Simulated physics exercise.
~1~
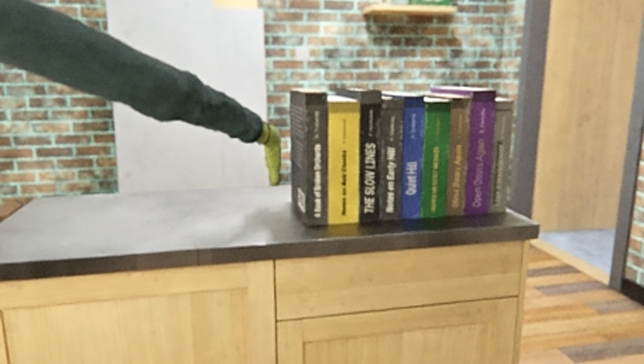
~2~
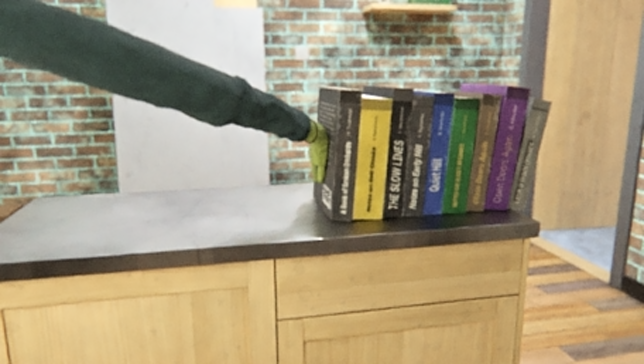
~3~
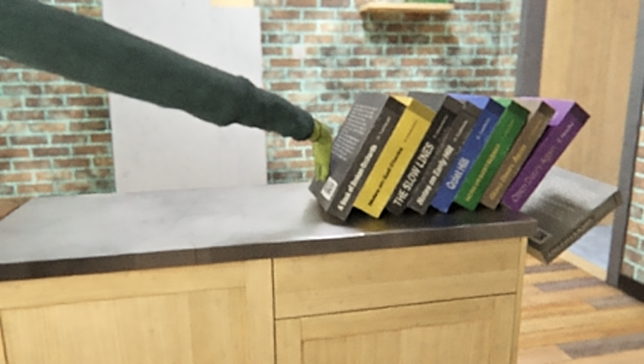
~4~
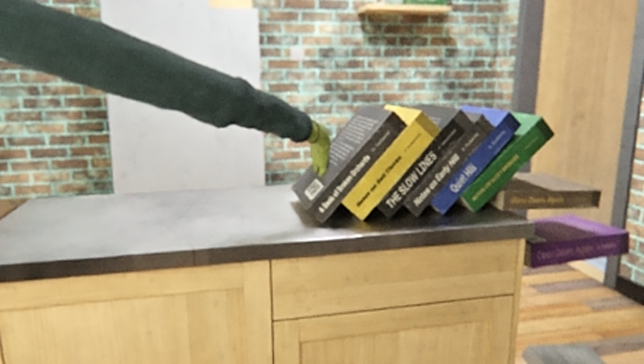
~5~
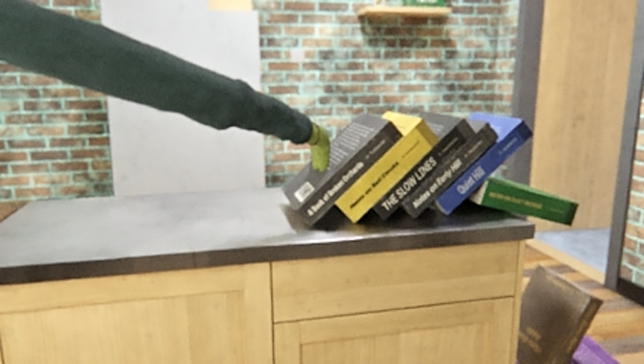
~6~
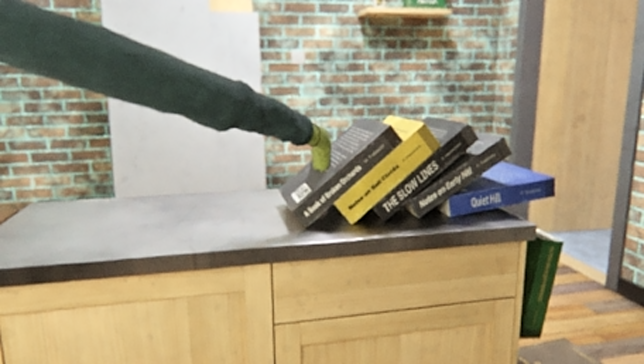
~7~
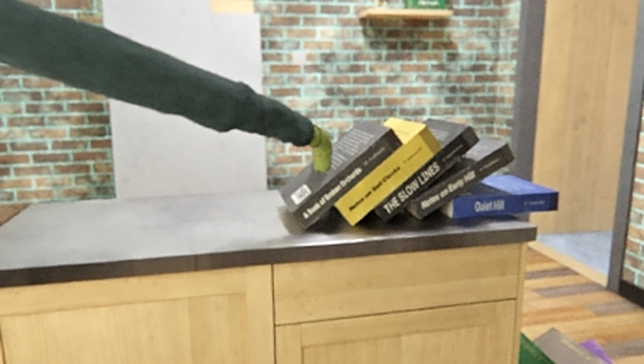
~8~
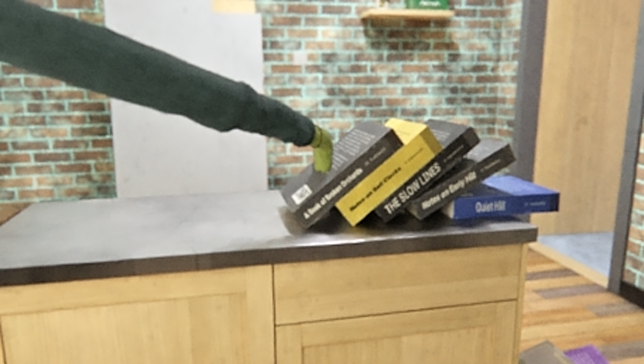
On a kitchen worktop, a gloved hand shoves a row of books right, toppling several off the end, the rest left leaning.
